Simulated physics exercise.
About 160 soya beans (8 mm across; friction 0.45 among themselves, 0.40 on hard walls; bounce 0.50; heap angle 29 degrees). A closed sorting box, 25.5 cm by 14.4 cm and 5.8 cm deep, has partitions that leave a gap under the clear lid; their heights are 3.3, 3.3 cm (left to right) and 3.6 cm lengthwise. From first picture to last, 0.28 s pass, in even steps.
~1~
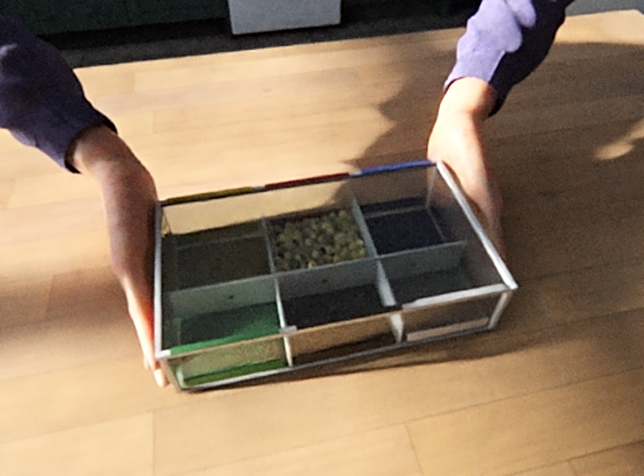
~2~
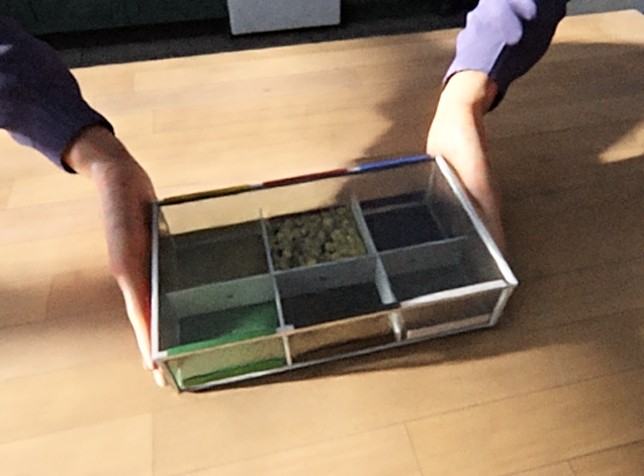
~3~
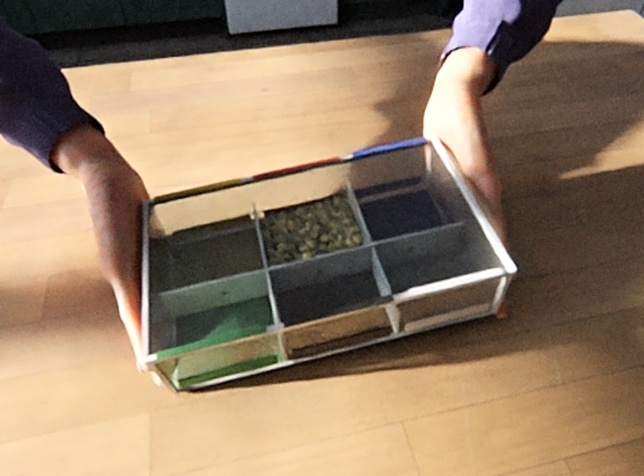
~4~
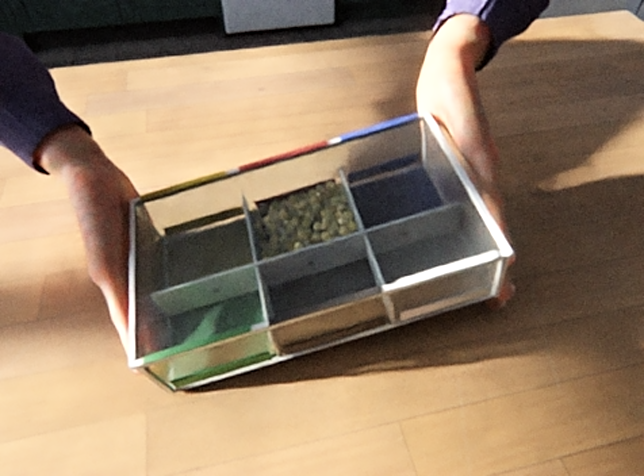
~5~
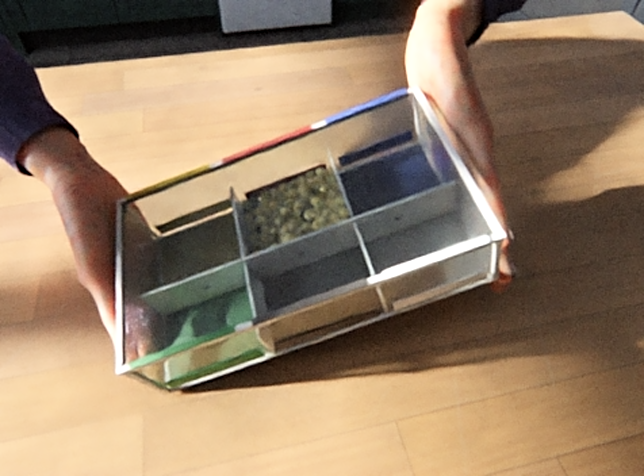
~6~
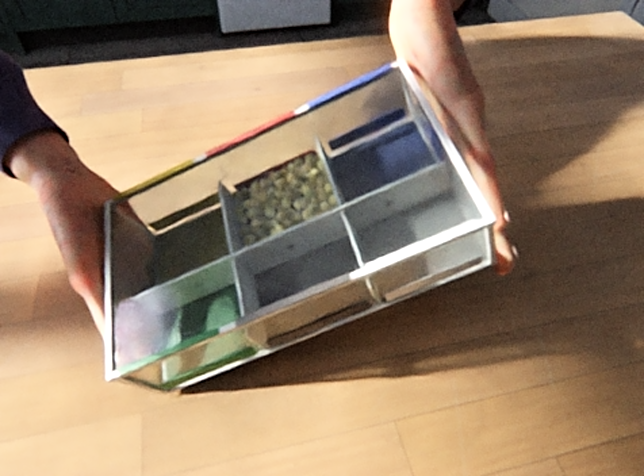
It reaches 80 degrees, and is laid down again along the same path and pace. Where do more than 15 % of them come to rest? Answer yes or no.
Red yes, blue no, green yes, yellow yes, white no, black no.
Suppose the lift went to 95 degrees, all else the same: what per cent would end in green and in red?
In that case green 45, red 20.
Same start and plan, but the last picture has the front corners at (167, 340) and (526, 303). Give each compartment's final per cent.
Red 60; blue 0; green 0; yellow 0; white 40; black 0.
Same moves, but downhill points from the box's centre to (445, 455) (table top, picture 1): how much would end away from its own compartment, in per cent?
About 35 per cent.
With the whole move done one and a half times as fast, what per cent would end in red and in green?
Then: Red 40; green 30.
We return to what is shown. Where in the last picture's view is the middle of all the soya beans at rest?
Around (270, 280).
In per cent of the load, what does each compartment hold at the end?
Red 50, blue 0, green 25, yellow 25, white 0, black 0.
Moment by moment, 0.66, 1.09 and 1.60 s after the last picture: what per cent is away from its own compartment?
In turn: 25, 50, 50.
Then, 0.66 s after the last picture, tilt 78 degrees; red 75 %, green 10 %, yellow 15 %.
Then, 1.09 s after the last picture, tilt 32 degrees; red 50 %, green 25 %, yellow 25 %.
Then, 1.60 s after the last picture, tilt 0 degrees; red 50 %, green 25 %, yellow 25 %.
In the end, red 50 %, blue 0 %, green 25 %, yellow 25 %, white 0 %, black 0 %.
